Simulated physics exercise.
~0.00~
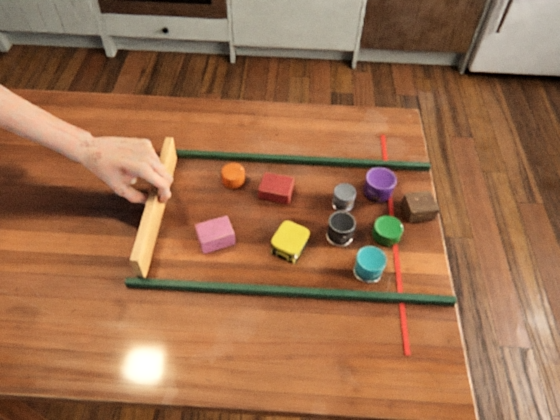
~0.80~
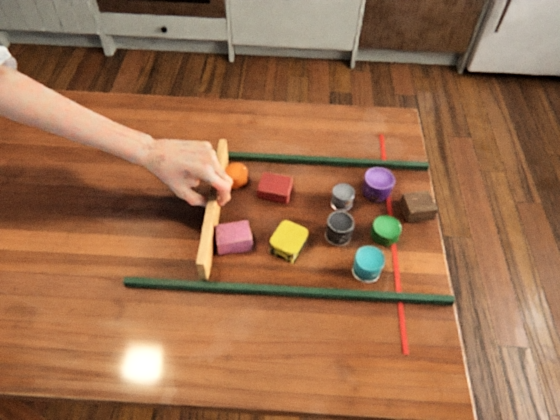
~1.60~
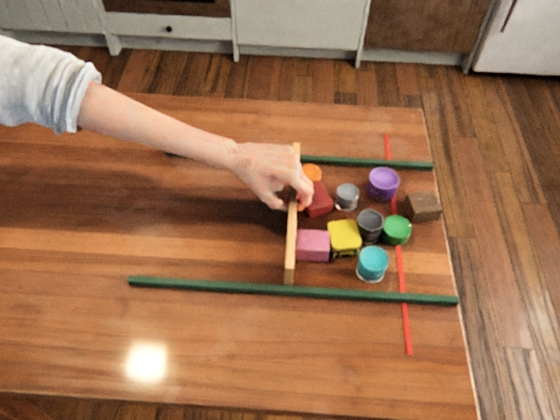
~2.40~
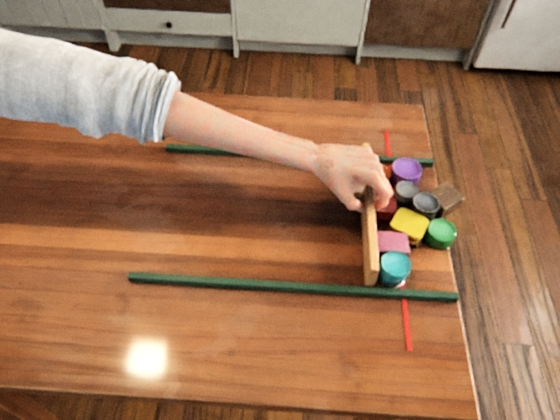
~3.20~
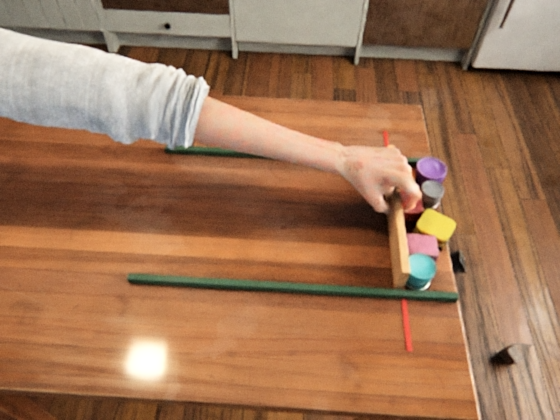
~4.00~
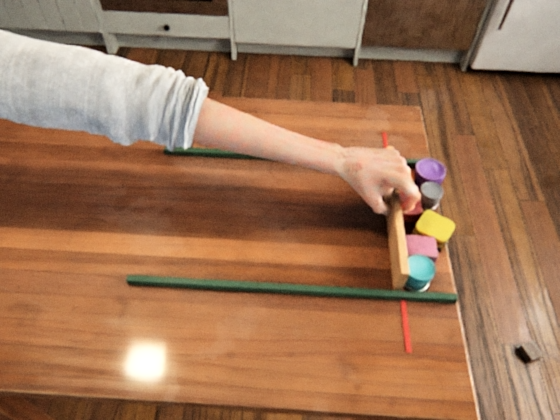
A hand slid an upright wooden board rightward across a table, sweeping blocks, lids and little pots together past a red tape line, until the brown block, green lid and a black pot dropped off the edge while the rest stayed bunched there.
